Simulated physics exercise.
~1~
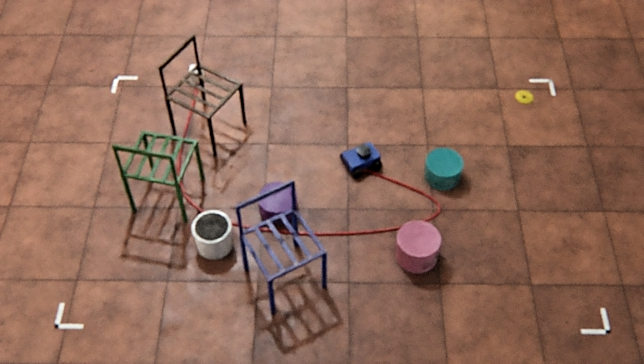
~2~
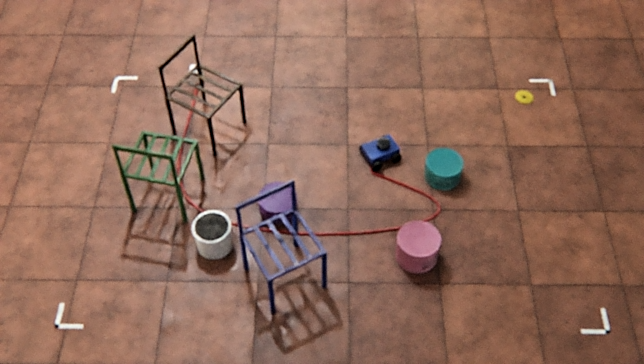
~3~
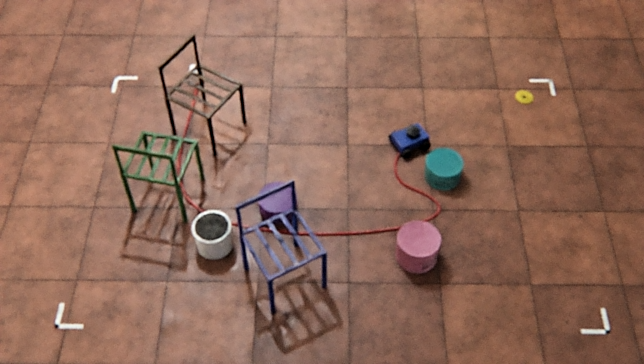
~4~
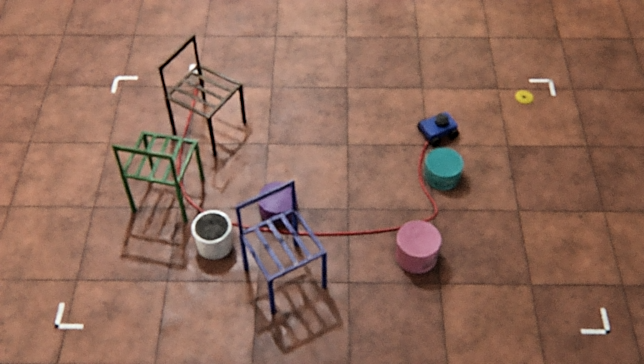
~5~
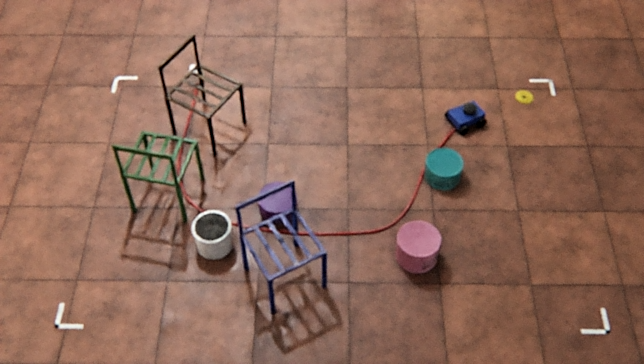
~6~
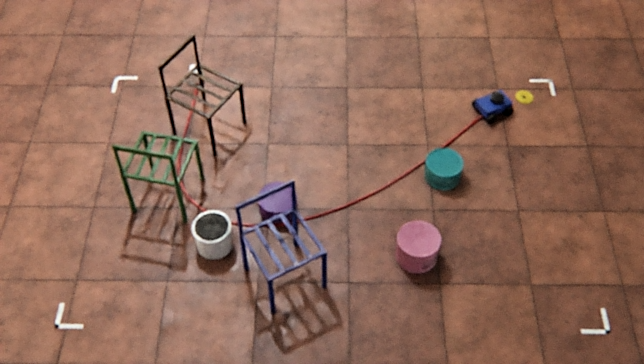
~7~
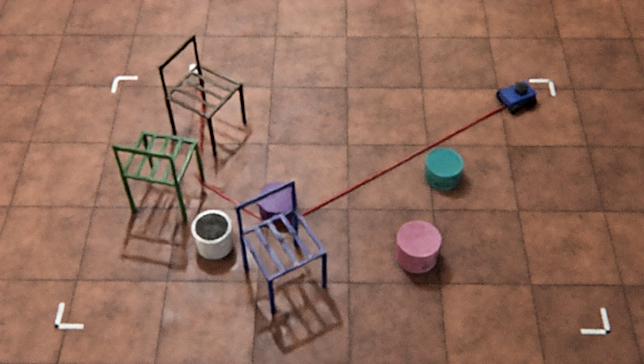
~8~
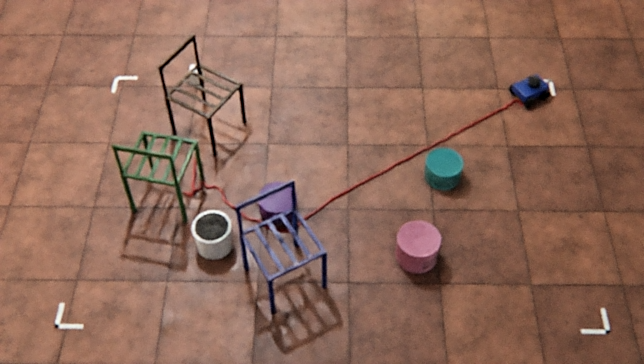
A small blue cart trailing a red lead drove slowly up and right past the teal bin to the yellow mark near the corner, pulling the lead straight between the chairs and tubs until its plug came out, while everything else stayed put.
